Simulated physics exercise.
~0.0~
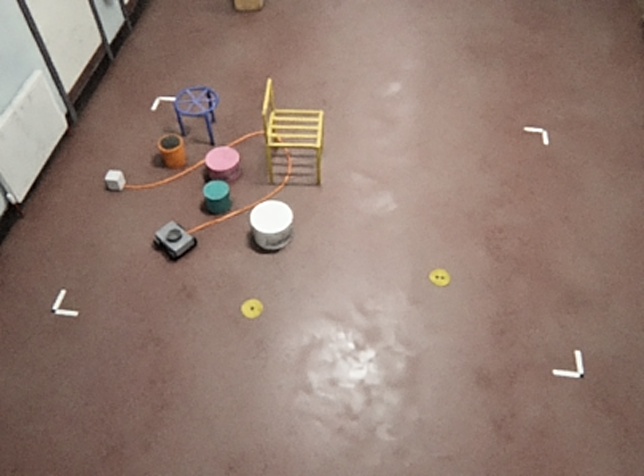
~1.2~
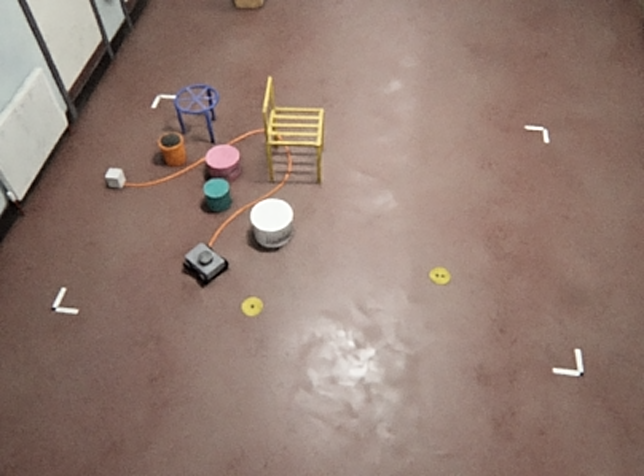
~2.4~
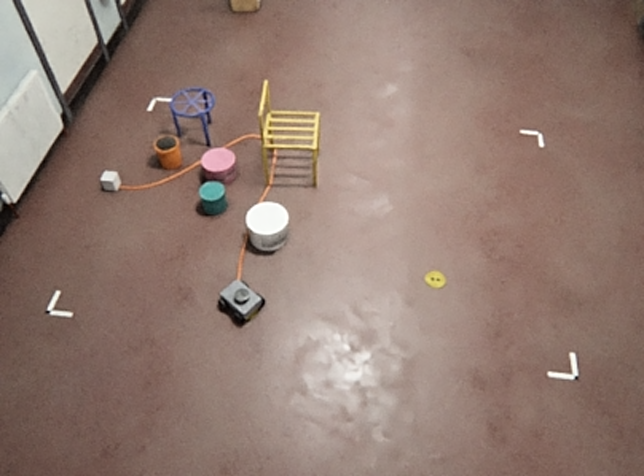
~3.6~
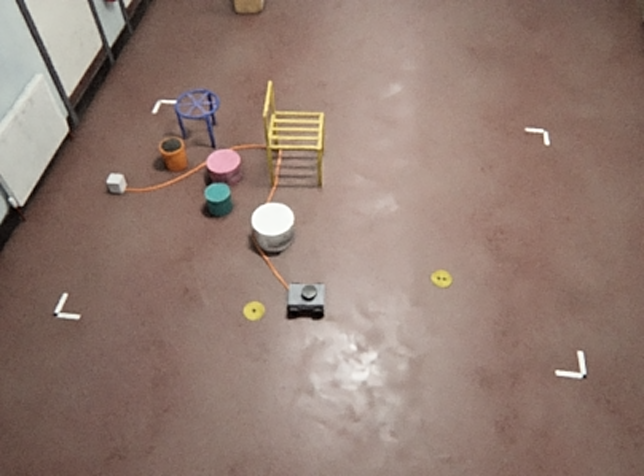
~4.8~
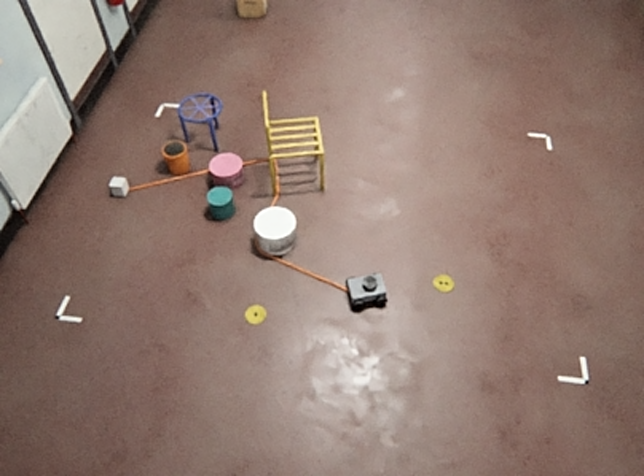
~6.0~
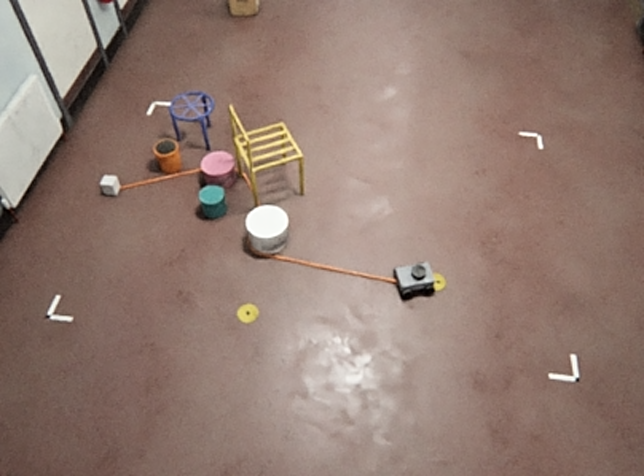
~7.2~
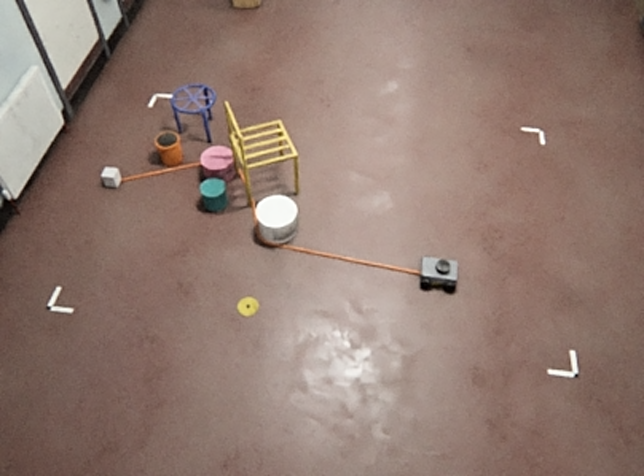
Small dark cart pulling an orange lead past two yellow marks, drawing it taut and dragging a yellow chair, then nudging a white bucket.
